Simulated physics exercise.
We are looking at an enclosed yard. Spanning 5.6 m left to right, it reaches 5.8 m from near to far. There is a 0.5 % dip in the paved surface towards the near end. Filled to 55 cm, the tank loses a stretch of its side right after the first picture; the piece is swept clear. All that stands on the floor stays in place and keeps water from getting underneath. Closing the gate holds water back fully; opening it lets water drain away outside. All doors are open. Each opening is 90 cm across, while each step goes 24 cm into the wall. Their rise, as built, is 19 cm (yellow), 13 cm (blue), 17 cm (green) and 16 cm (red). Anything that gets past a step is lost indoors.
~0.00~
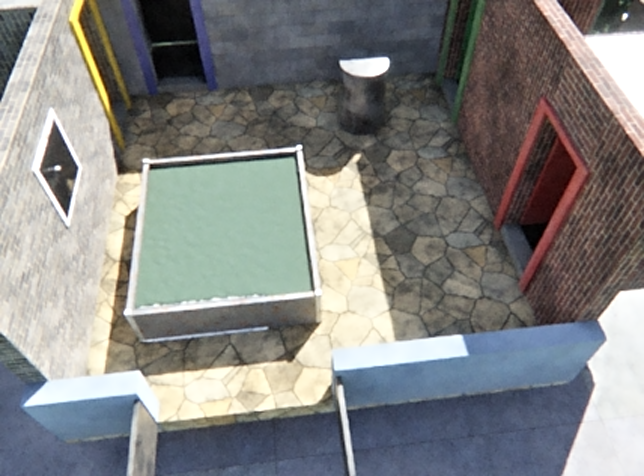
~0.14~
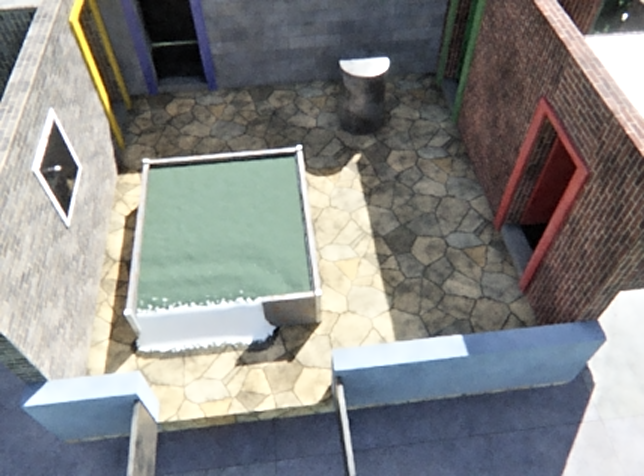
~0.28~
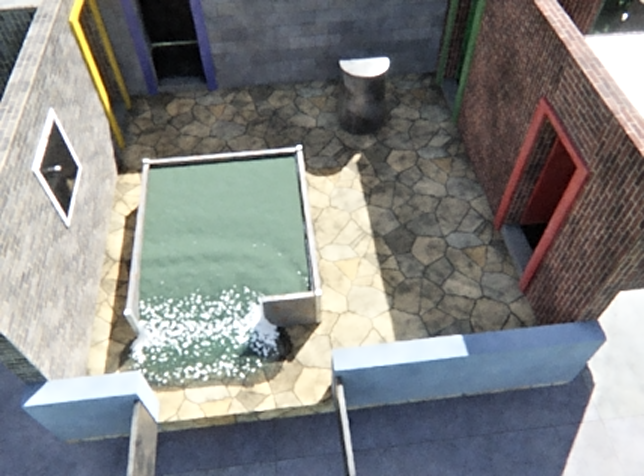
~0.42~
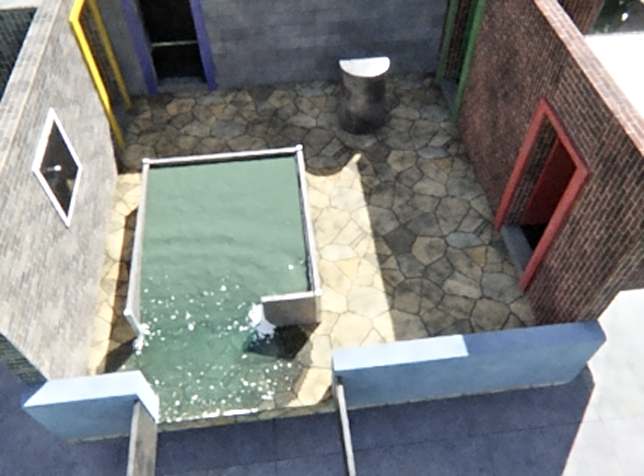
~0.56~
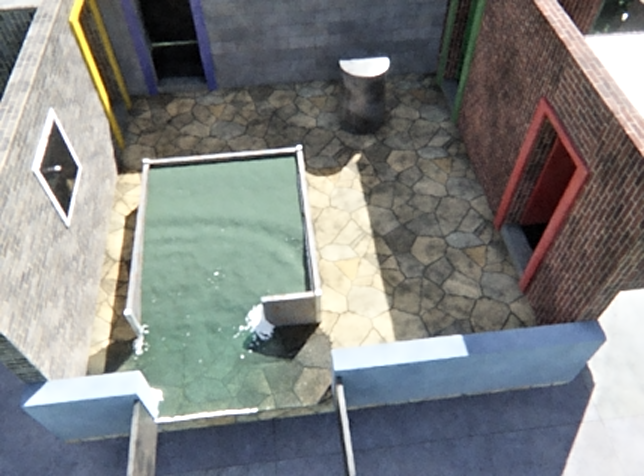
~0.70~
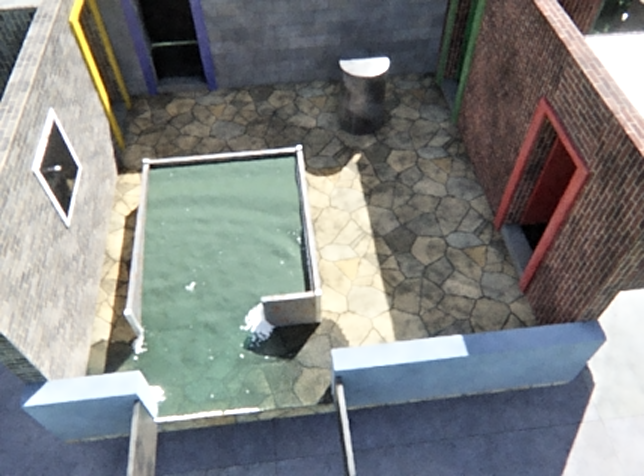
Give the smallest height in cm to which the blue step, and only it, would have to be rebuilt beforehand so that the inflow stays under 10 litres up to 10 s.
Roughly 10.5 cm.
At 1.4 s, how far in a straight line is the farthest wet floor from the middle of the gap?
Roughly 2.6 m.
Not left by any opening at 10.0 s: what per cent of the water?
What remains is some 32 per cent of the water.
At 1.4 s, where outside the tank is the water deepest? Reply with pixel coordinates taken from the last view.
Look close to (98, 408).
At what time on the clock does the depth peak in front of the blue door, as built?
That happens close to 4.0 s on the clock.
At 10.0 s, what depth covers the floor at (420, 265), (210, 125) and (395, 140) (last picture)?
0, 4 and 1 cm, respectively.
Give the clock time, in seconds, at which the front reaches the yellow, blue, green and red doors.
Yellow 3.0 s, blue 3.6 s, green 7.0 s, red not within the 10 s.
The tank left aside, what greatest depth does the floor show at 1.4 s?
I'd put it near 41 cm.
After 1.4 s water covers 10 % of the floor, deepest (41 cm) near (98, 408); it has not reached the blue door.
After 3.0 s water covers 20 % of the floor, deepest (30 cm) near (82, 410); it has not reached the blue door.
After 10.0 s water covers 60 % of the floor, deepest (8 cm) near (82, 410); 5 cm at the blue door, 3 litres in over its 13 cm step.
At the blue door as built, the water arrived by 3.7 s and peaked near 14 cm at 4.2 s.
Run again over the same 10 s with other heights there, 16 litres in over 9.5 cm, 3 litres over 13 cm. The limit of 10 litres is kept from about 10.5 cm up.
